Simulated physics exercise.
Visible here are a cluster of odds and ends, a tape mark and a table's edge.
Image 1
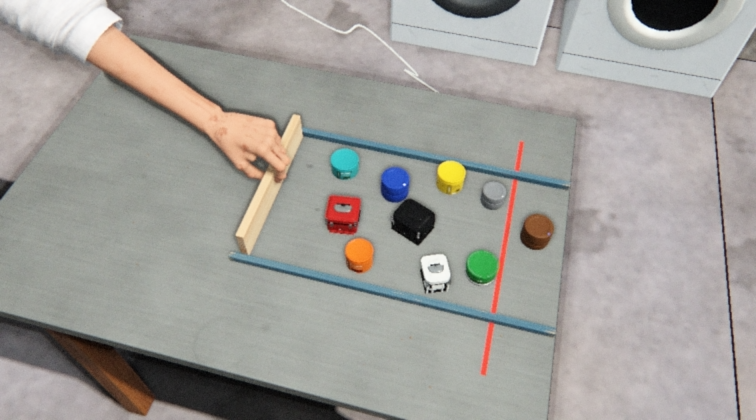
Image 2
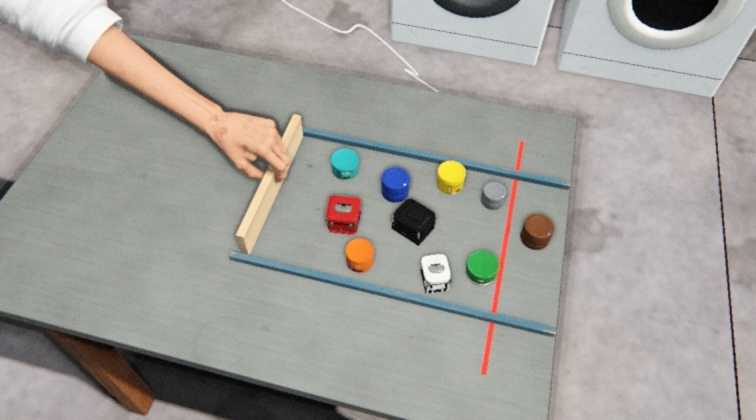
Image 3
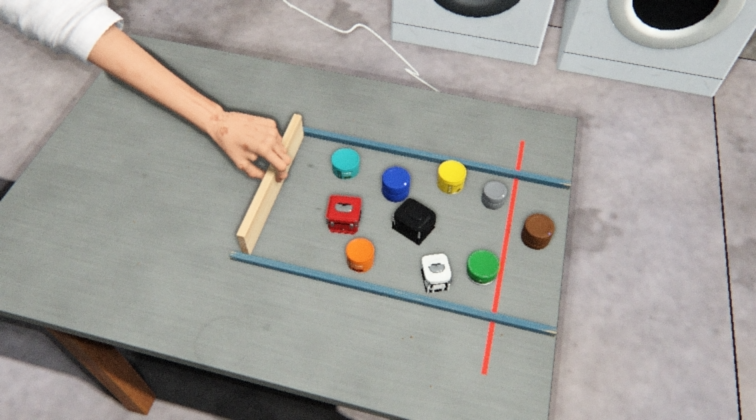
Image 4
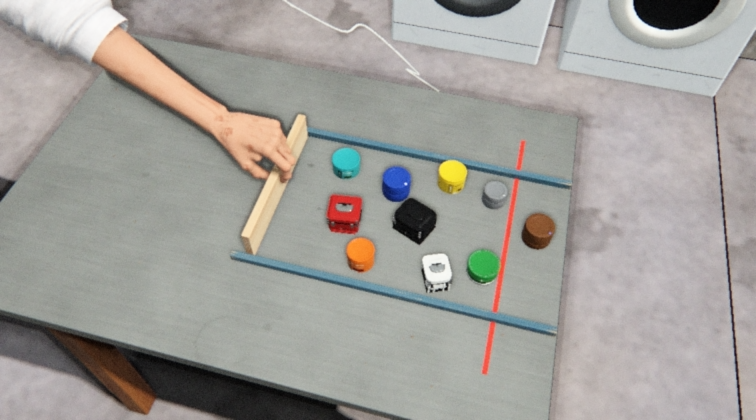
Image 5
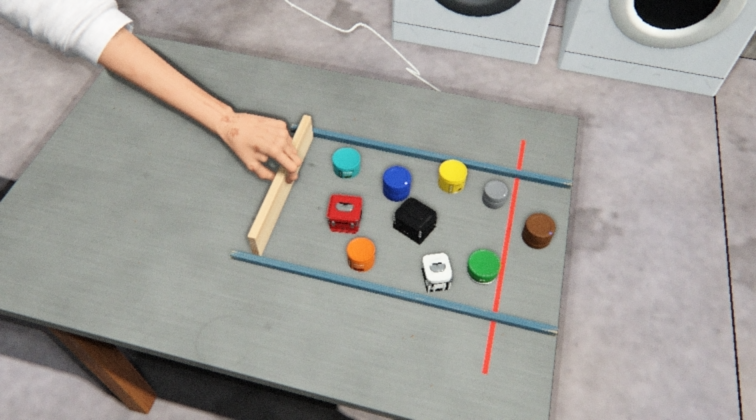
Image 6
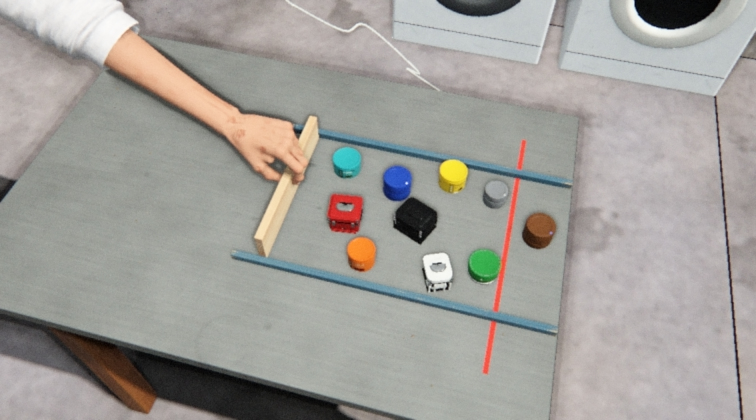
The footage shows a hand holding a wooden board upright on a gray table and sliding it slightly right, between two blue strips, toward colorful lids and small cases, which stay practically still around a red line.
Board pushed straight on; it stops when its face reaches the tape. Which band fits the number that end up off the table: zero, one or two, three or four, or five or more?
The band is one or two.
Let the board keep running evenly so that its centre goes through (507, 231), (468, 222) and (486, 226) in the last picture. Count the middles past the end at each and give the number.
The numbers are 1, 0 and 0.
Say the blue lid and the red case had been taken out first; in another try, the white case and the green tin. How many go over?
Counts - first: 0, second: 1.
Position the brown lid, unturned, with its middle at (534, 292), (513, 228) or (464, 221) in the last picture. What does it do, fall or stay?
Results in order - down; down; down.
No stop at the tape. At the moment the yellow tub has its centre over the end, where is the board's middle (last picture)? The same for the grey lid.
I reckon its middle sits around (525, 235) and then around (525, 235).
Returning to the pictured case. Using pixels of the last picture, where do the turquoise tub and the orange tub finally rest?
The turquoise tub comes to rest close to (529, 199), while the orange tub rests close to (513, 299).
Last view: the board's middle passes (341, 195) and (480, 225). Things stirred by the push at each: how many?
I make it 2 at the first spot and 10 at the other.
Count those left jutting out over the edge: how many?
The count is 2.
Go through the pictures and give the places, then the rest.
Brown lid (537, 232); green tin (482, 268); grey lid (493, 196); board (272, 182); tape (505, 243), in the first picture.
Green tin (482, 268); red case (344, 215), in the second picture.
Grey lid (494, 196); yellow tub (451, 178), in the third picture.
Brown lid (538, 231); board (277, 182), in the fourth picture.
Green tin (483, 267); black case (415, 220), in the fifth picture.
Brown lid (539, 231); green tin (484, 267); grey lid (495, 195); board (289, 183); tape (507, 242), in the sixth picture.
Soon after, none off yet; brown lid at rest near (539, 231); green tin at rest near (484, 267); grey lid at rest near (495, 195).
After that, none off yet; brown lid at rest near (539, 231); green tin moving near (490, 267); grey lid moving near (502, 198).
In the end, the number that fall off is one or two; gone, brown lid.
